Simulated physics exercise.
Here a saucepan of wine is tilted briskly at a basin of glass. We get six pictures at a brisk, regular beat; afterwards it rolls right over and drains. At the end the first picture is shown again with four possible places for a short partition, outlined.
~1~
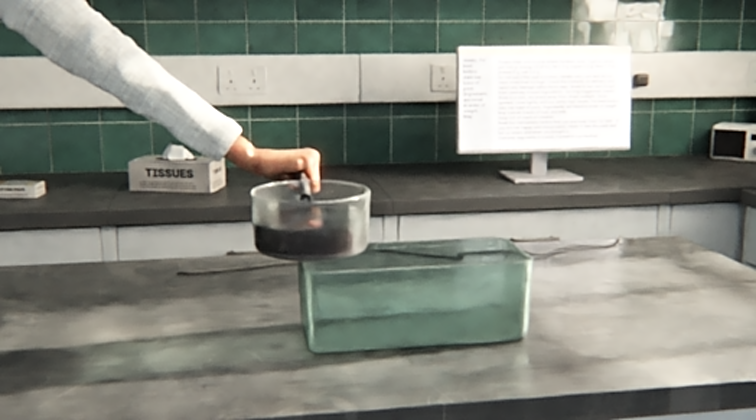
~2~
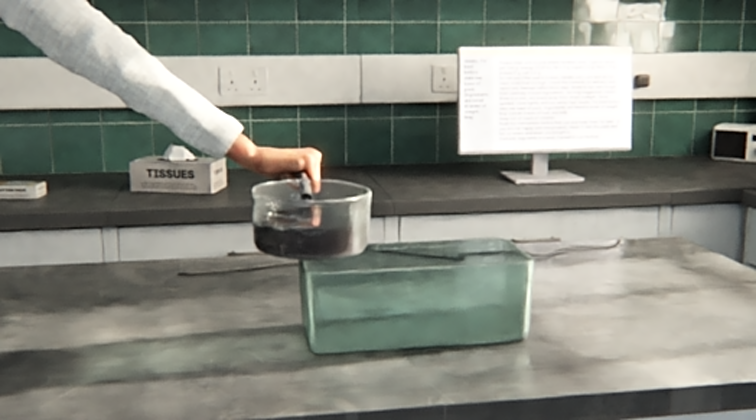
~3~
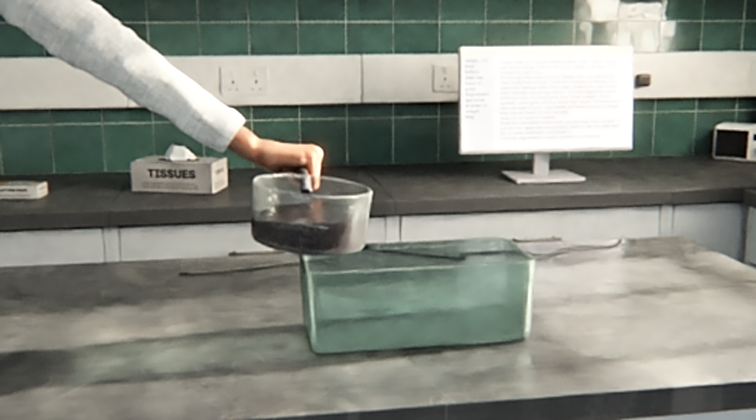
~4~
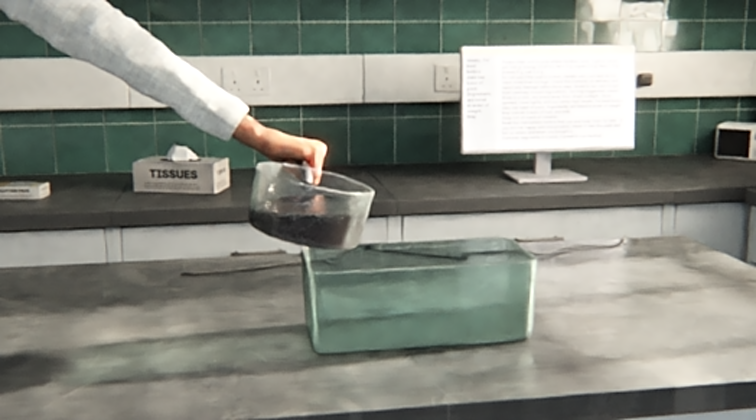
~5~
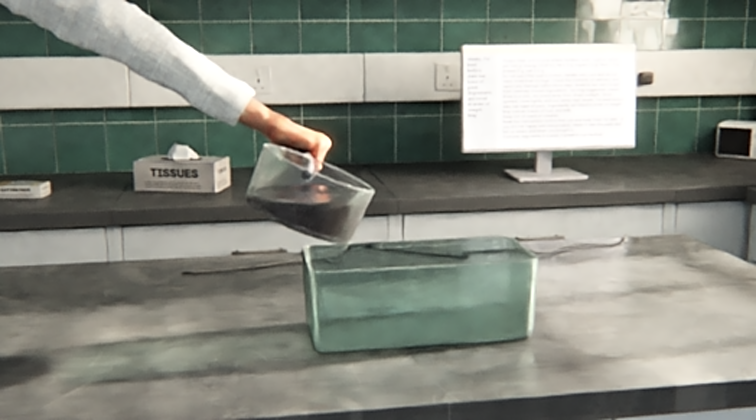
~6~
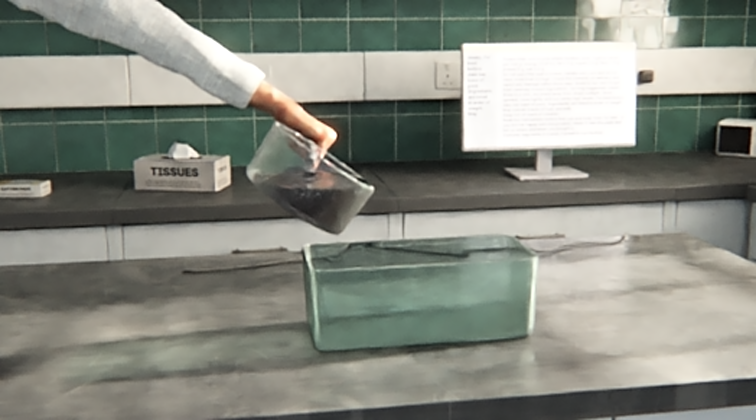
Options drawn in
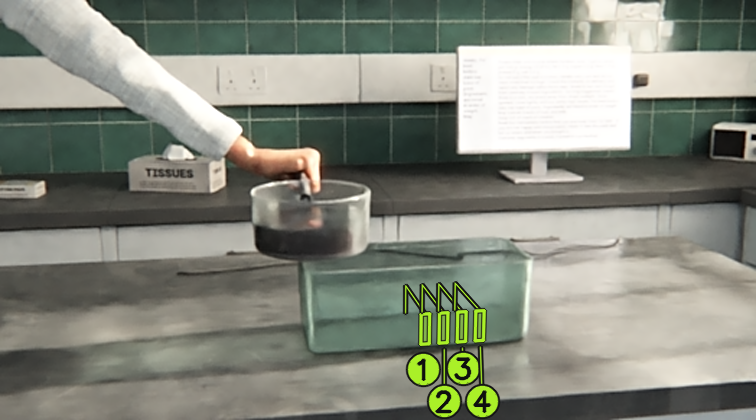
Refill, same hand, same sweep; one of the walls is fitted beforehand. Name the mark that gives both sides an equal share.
Use place 2.
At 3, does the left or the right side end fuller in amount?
The left one.
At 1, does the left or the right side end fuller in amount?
The right one.
In lime, 1 at (426, 350); 2 at (444, 349); 3 at (462, 347); 4 at (480, 346).
With 1, about 7 % ends left of the wall and 92 % right of it.
With 2, about 42 % ends left of the wall and 57 % right of it.
With 3, about 91 % ends left of the wall and 9 % right of it.
With 4, about 94 % ends left of the wall and 5 % right of it.
